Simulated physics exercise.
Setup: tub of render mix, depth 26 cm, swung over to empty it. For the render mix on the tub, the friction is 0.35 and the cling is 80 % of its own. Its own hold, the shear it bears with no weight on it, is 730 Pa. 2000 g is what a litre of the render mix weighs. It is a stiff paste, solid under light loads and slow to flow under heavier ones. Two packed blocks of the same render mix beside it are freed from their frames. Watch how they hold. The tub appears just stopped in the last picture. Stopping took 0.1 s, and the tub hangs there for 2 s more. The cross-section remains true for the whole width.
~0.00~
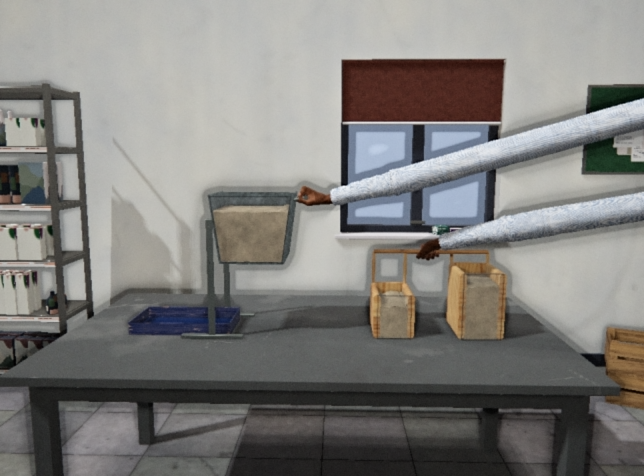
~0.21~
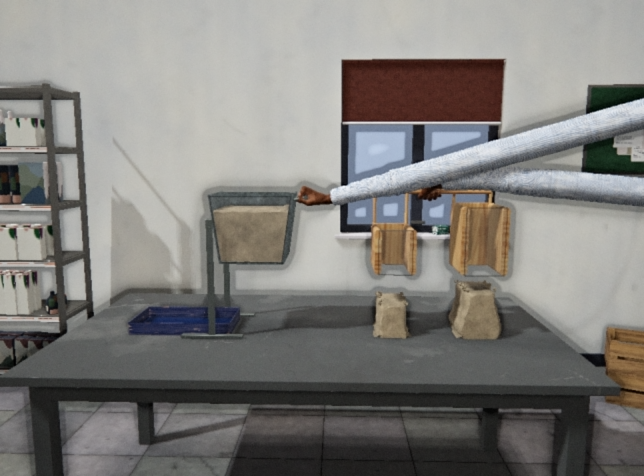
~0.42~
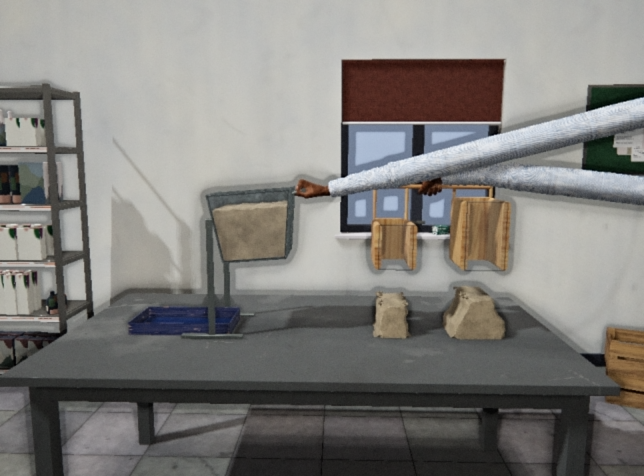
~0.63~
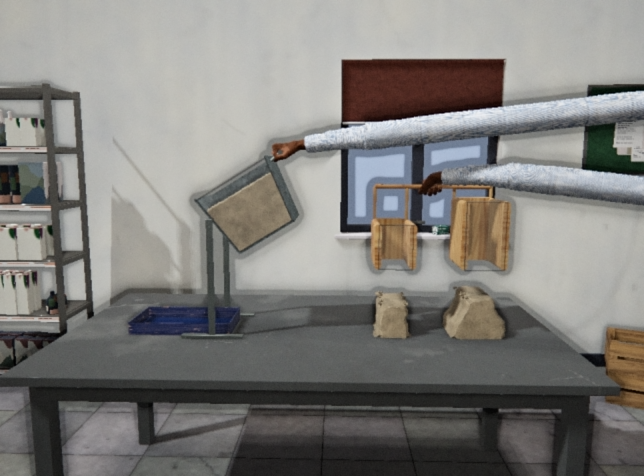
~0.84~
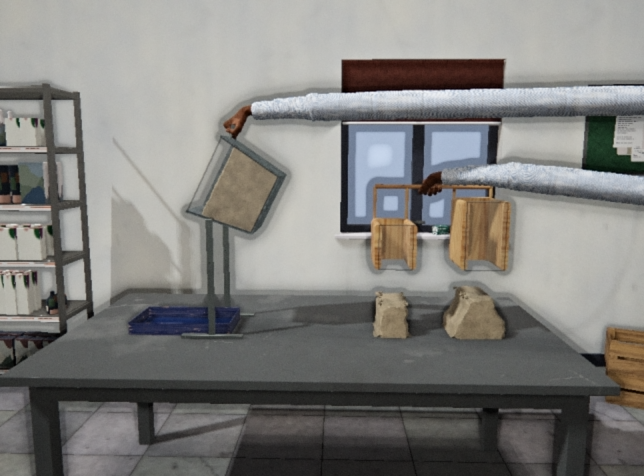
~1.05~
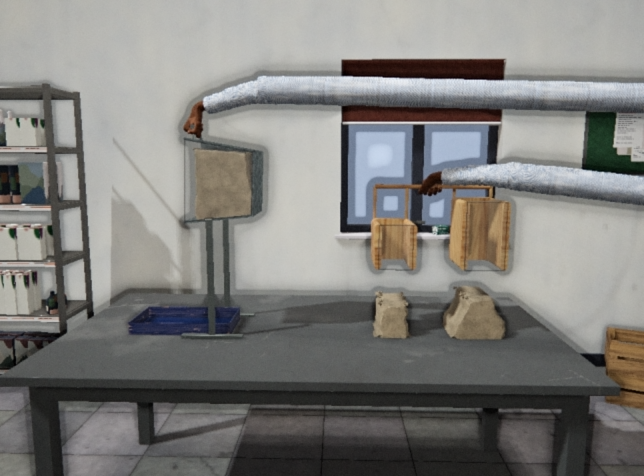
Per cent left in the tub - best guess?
Best guess: 53 %.
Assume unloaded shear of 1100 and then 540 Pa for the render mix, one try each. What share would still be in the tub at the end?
Respectively, close to 65 % and close to 45 %.
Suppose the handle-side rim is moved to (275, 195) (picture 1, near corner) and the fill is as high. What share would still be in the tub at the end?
The tub would end up holding some 75 % of it.
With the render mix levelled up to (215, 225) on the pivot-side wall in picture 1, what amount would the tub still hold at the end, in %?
That works out near 70 %.
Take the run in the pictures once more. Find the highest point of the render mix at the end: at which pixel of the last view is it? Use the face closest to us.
About (234, 186).
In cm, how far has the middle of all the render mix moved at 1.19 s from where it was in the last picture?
It has moved close to 5 cm.
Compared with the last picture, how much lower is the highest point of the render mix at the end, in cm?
13 cm.
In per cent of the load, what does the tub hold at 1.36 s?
It's something like 65 % of the original load.
By 1.19 s, the tub is at 88 degrees and holds 93 %.
By 1.36 s, the tub is at 88 degrees and holds 65 %.
By 1.53 s, the tub is at 88 degrees and holds 54 %.
By 1.70 s, the tub is at 88 degrees and holds 53 %.
By 3.05 s, at the end, the tub is at 88 degrees and holds 53 %.
